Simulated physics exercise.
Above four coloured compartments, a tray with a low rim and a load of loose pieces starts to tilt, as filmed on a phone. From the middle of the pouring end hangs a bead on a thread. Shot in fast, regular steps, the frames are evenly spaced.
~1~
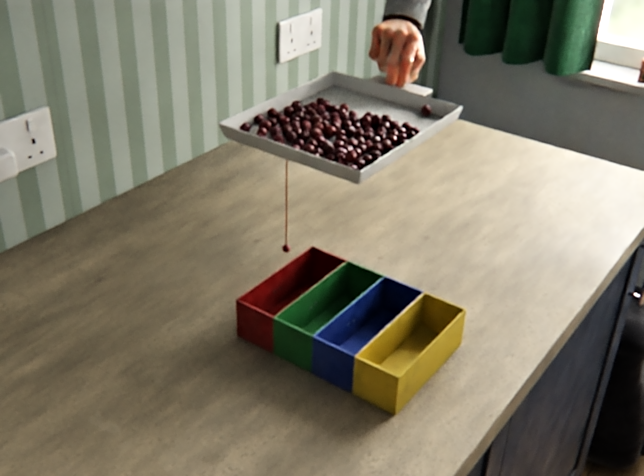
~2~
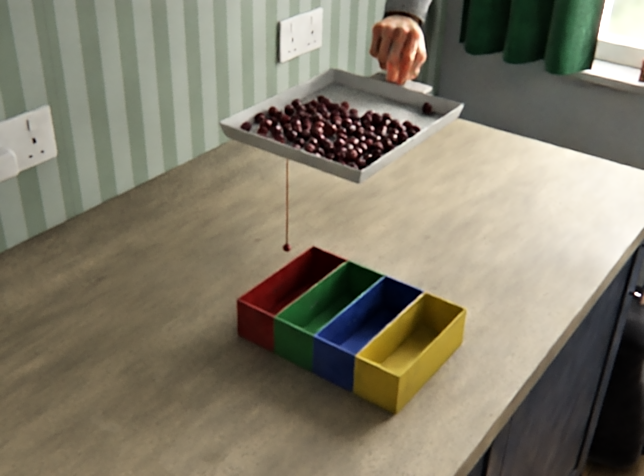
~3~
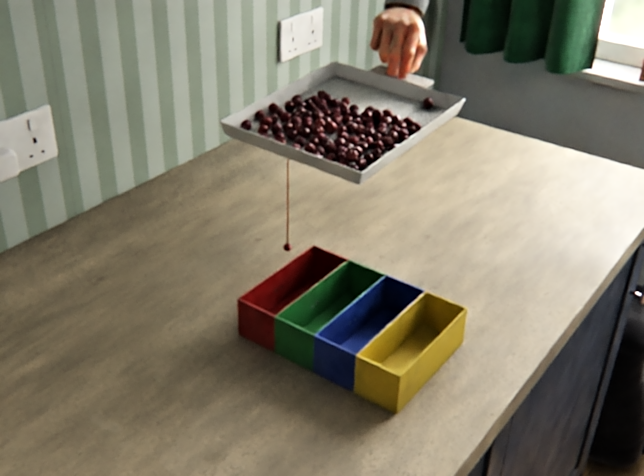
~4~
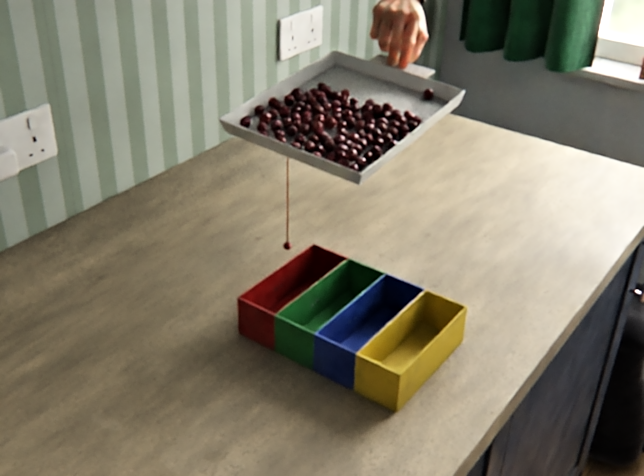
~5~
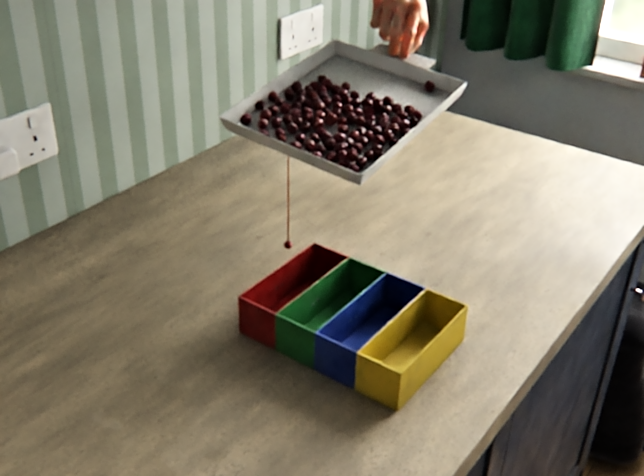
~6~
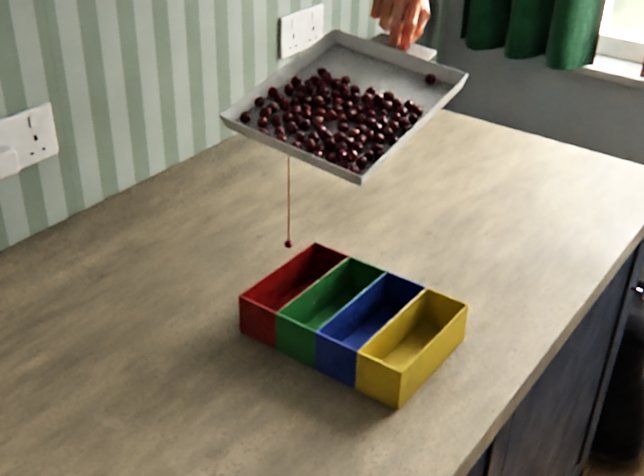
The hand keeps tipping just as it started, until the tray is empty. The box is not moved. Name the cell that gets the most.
Green.
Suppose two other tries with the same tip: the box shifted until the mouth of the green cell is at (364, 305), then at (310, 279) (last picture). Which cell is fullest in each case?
Going by the two tries in order: The red one, then the blue cell.
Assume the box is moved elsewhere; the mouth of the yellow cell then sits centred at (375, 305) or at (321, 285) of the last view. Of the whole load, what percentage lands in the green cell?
First placement: Some 20 %; second placement: Some 0 %.
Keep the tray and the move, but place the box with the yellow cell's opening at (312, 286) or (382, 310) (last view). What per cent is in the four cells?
About 50 in a hundred, then about 90 in a hundred.
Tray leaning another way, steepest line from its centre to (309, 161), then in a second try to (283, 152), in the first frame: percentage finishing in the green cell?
30 per cent, then 0 per cent.
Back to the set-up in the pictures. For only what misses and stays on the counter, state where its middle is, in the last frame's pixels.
Approximate centre, last frame: (206, 337).
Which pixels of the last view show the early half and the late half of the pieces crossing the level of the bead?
At (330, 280) for the first part, then at (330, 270) for the others.
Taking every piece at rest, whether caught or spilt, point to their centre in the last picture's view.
Once nothing moves, the middle sits near (323, 327).
Soon after the last picture, tray tipped steeply; nearly all on the tray; a stray few falling or outside the box.
A little later, tray tipped right over; a small part on the tray; about a third in the green cell; about a quarter in the red cell; a small part in the blue cell; a stray few in the yellow cell; about a quarter falling or outside the box.
Later still, tray tipped past a quarter turn; about half in the green cell; about a quarter in the red cell; about a quarter in the blue cell; a stray few in the yellow cell; a small part falling or outside the box.
At rest, tray tipped past a quarter turn; about half in the green cell; about a quarter in the red cell; about a quarter in the blue cell; a stray few in the yellow cell; a small part outside the box.
